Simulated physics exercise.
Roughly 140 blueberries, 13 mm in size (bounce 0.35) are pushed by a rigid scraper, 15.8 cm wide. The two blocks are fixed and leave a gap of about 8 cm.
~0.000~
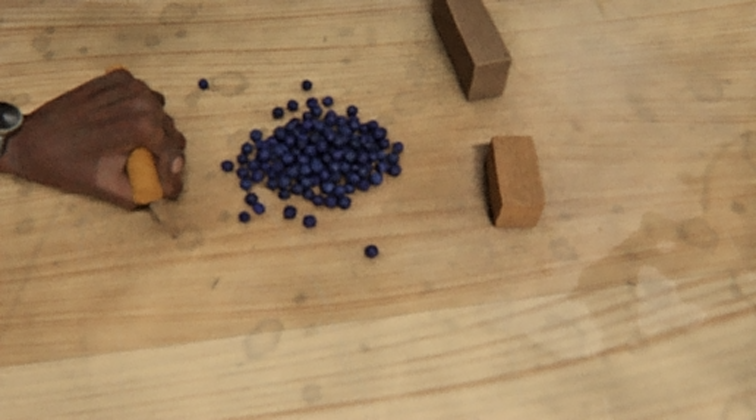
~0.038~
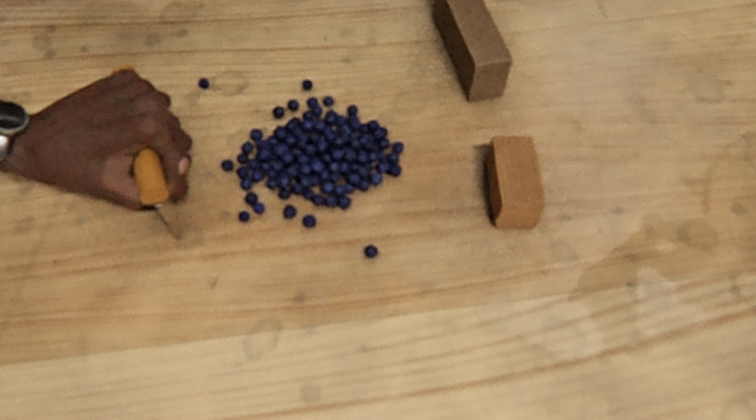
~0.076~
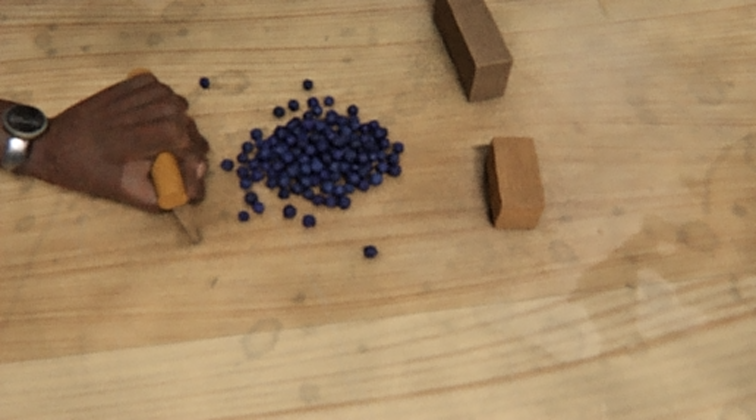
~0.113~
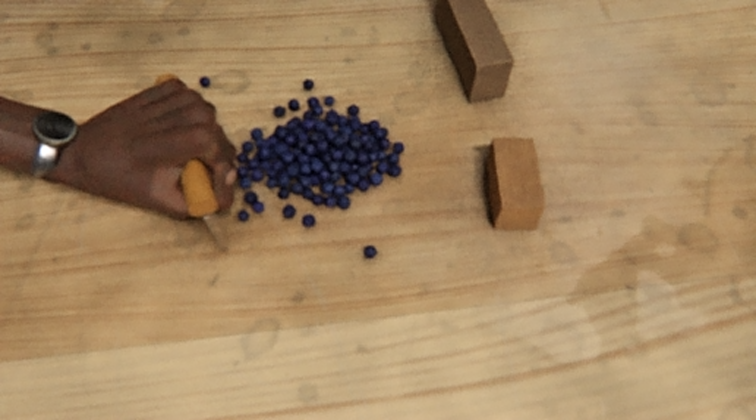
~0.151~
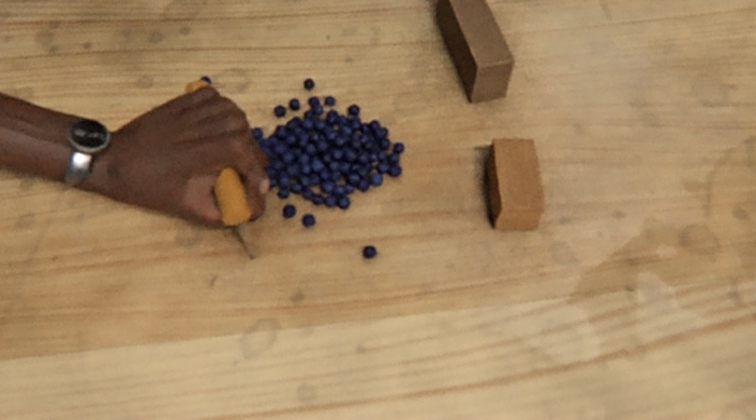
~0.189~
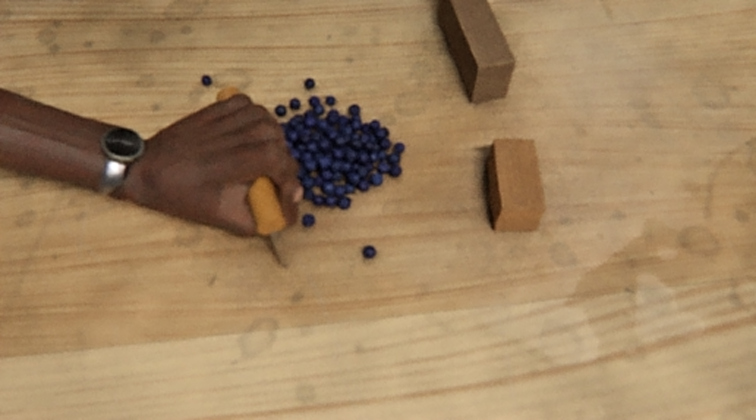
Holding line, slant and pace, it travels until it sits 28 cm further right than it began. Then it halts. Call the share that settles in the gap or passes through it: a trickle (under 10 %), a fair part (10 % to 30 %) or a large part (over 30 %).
A trickle.
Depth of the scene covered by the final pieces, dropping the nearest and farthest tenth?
Roughly 16 cm.
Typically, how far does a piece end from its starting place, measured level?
Around 8 cm, measured level.
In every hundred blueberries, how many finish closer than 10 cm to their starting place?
Close to 60 per cent, by my estimate.
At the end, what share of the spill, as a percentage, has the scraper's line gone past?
Share: Approx. 40 %.
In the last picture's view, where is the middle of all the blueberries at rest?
Somewhere close to (409, 140).
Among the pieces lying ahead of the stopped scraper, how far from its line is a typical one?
Roughly 4 centimetres.
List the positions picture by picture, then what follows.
In the first picture, scraper from (157, 208) to (126, 89); moved 0.0 cm; pieces shifted so far, 0; middle of the spill at (322, 147); block at (518, 169); block at (472, 16).
In the second picture, scraper from (162, 209) to (132, 89); moved 0.6 cm; pieces shifted so far, 0; middle of the spill at (322, 147).
In the third picture, scraper from (181, 213) to (148, 92); moved 2.4 cm; pieces shifted so far, 0; middle of the spill at (322, 147).
In the fourth picture, scraper from (210, 220) to (174, 97); moved 5.2 cm; pieces shifted so far, 0; middle of the spill at (322, 147).
In the fifth picture, scraper from (242, 229) to (204, 104); moved 8.3 cm; pieces shifted so far, 2; middle of the spill at (322, 147).
In the sixth picture, scraper from (276, 238) to (233, 110); moved 11.5 cm; pieces shifted so far, 40; middle of the spill at (325, 145); block at (519, 173); block at (477, 17). Its speed is about 0.83 m/s, heading 24 degrees towards the viewer.
After 0.36 s, scraper 26 cm from its start, spill 19 cm wide; round the near block 5 %, held up before the blocks 95 %.
After 0.52 s, scraper 30 cm from its start, spill 21 cm wide; round the near block 10 %, held up before the blocks 90 %.
After 0.67 s, scraper 30 cm from its start, spill 23 cm wide; round the near block 10 %, held up before the blocks 90 %.
In the end, at 1.0 s, in or through the gap 0 %, round the near block 10 %, round the far block 0 %, held up before the blocks 90 %.
